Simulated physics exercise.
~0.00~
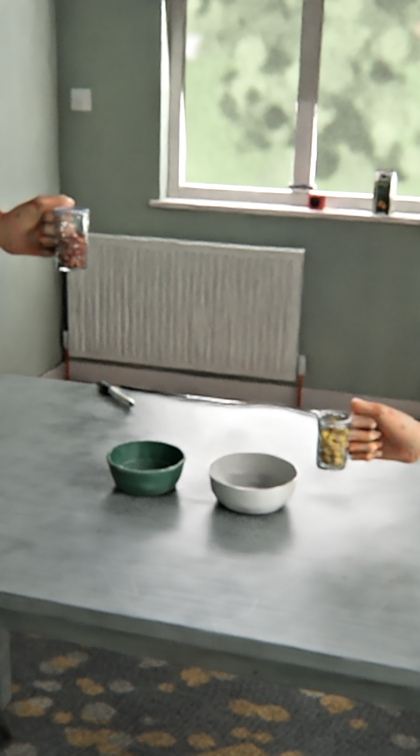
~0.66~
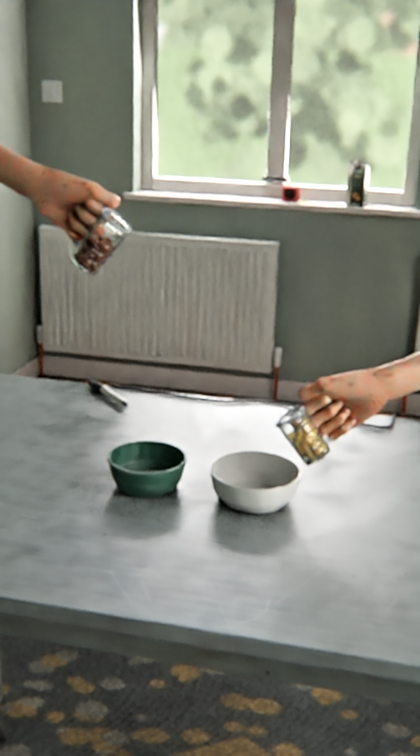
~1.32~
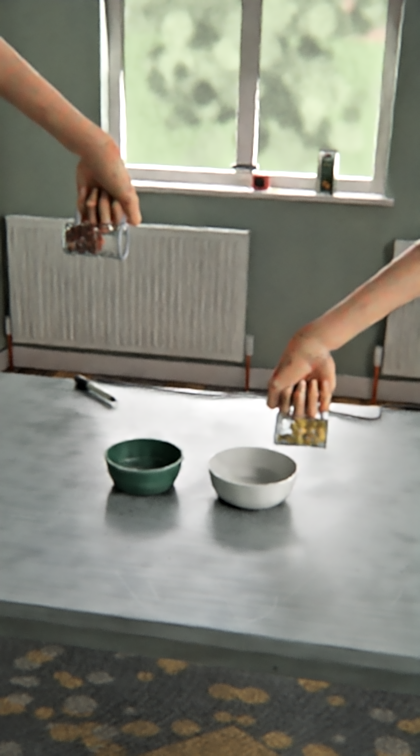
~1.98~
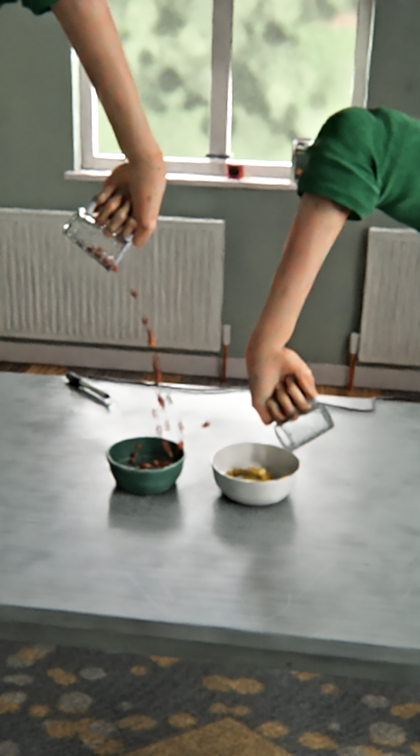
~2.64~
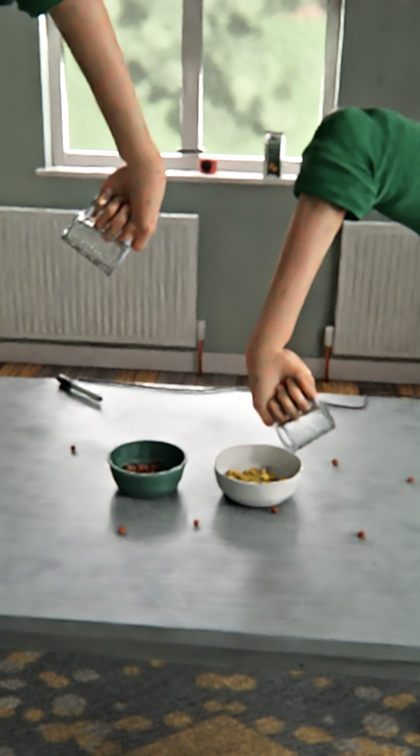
Two hands tip clear glass cups of small pieces, the left one held high with reddish-brown bits and the right one low with yellow bits, over a grey table seen from slightly above. Below them sit a green bowl on the left and a white bowl on the right, with a radiator and window behind, as the view drifts slightly sideways. The cups tilt onto their sides, then turn upside down, and the pieces pour out. Most red bits land in the green bowl, but several scatter across the table, while all the yellow ones end up in the white bowl.
